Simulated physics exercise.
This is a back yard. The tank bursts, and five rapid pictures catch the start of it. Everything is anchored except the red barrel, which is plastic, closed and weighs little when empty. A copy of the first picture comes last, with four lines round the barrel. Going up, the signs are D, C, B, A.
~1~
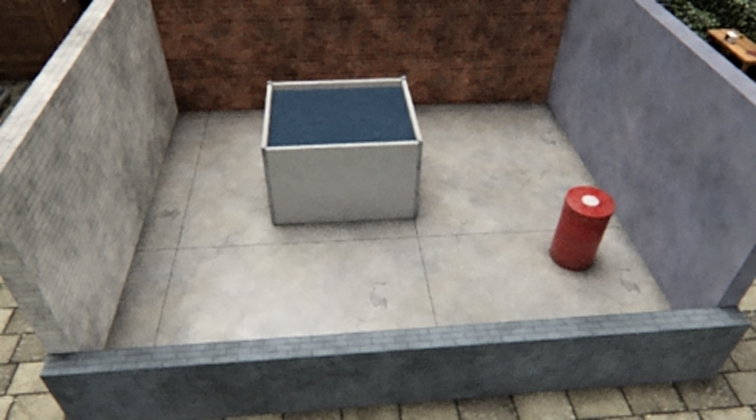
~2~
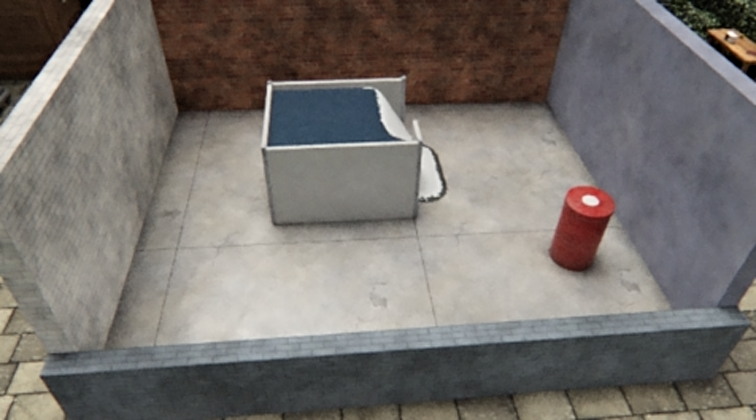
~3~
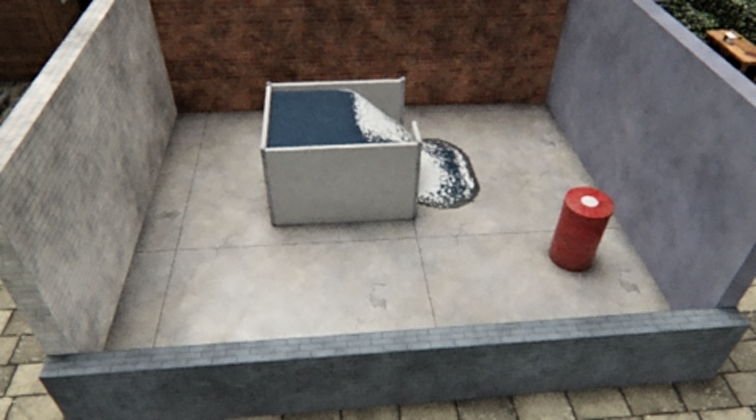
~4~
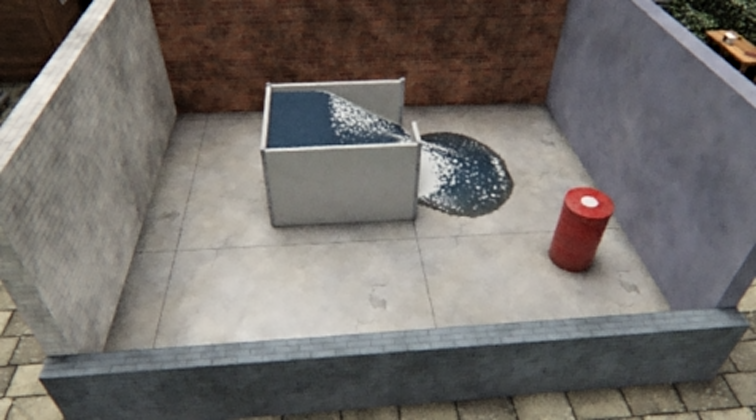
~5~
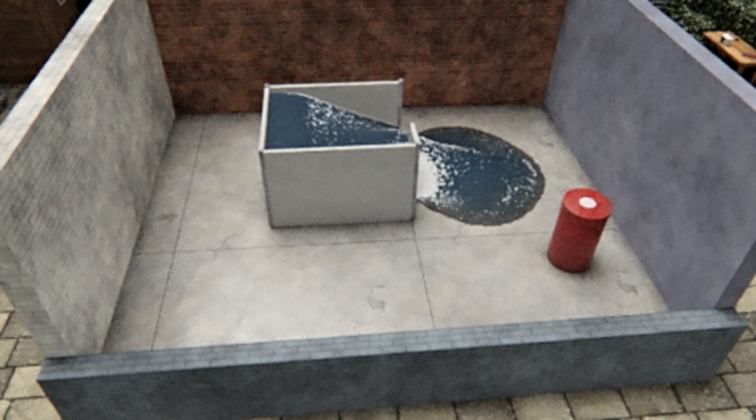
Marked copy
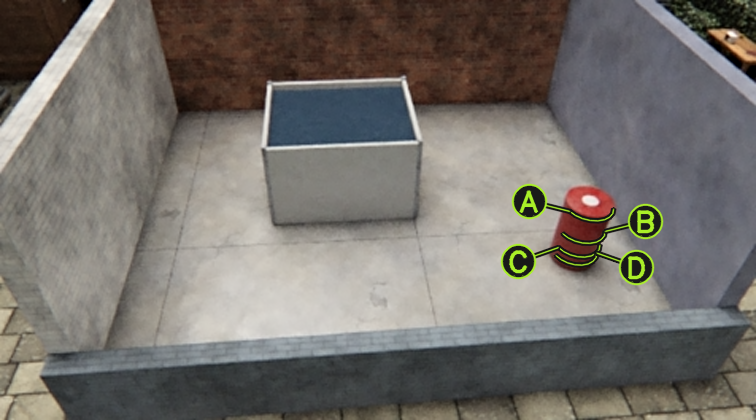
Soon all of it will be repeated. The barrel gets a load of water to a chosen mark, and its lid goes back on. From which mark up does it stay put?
The limit is B.
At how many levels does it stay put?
Two of the four.
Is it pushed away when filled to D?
Yes, that goes wrong.
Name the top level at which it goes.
That is level C.
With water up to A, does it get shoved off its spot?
No, not at all.
In lime, A at (597, 220); B at (589, 243); C at (584, 257); D at (581, 265); from the bottom up D, C, B, A.
For level A, it does not move.
For level B, it does not move.
For level C, it is pushed about its own width away.
For level D, it is pushed about 4 times its own width away.
